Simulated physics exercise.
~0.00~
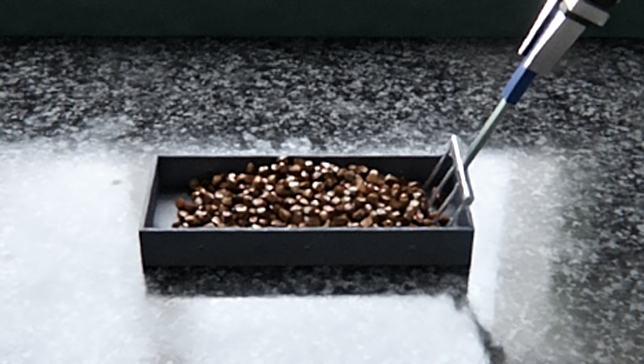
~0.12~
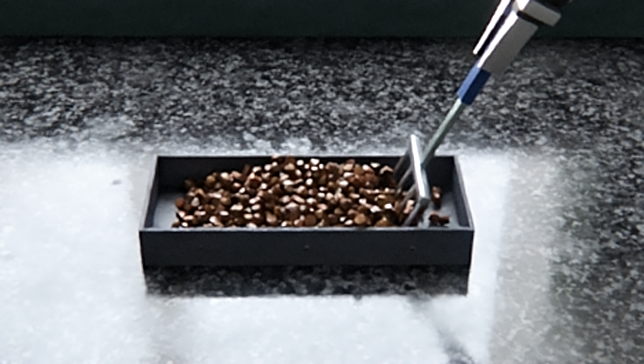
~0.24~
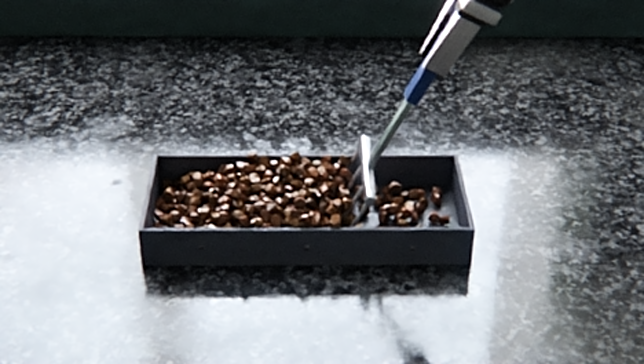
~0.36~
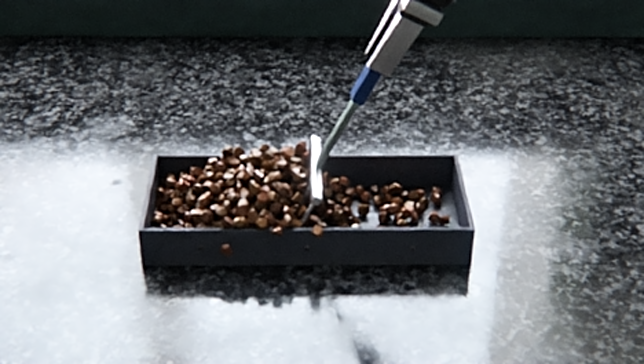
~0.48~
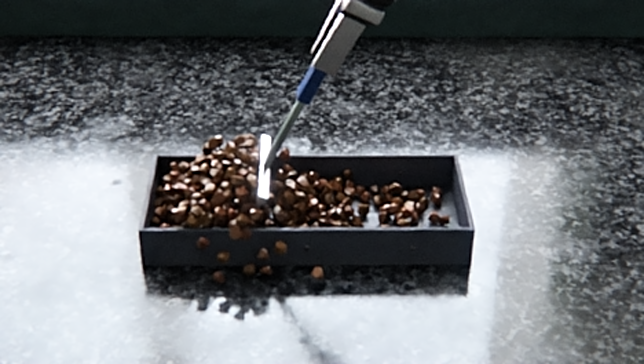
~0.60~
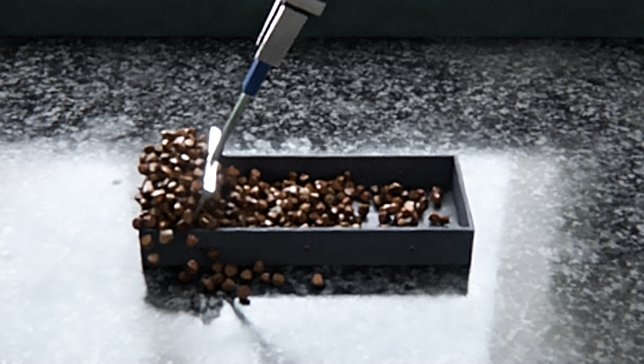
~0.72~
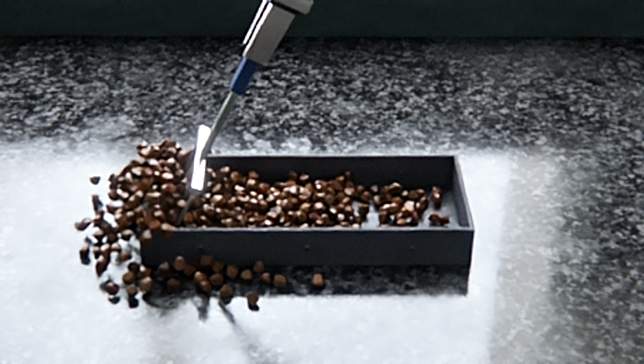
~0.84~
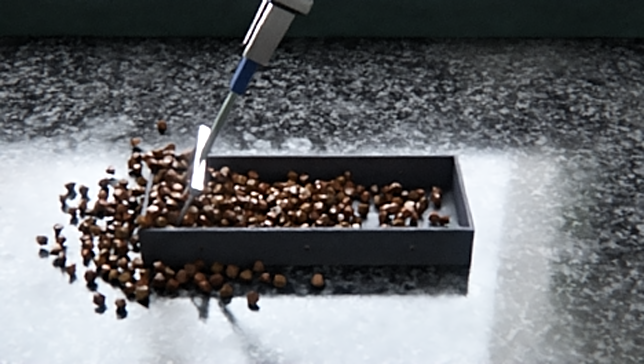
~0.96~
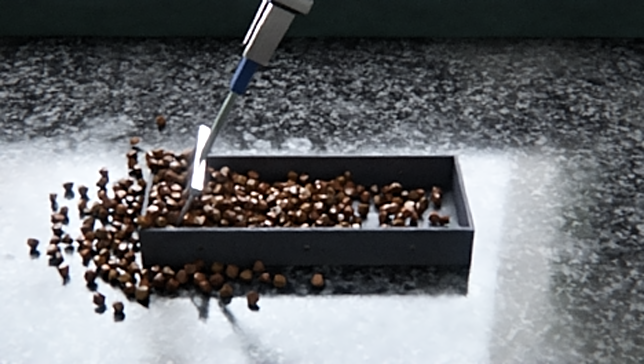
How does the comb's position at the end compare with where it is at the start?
The comb starts at the right end of the trough and finishes near the left end, standing among the pellets there.
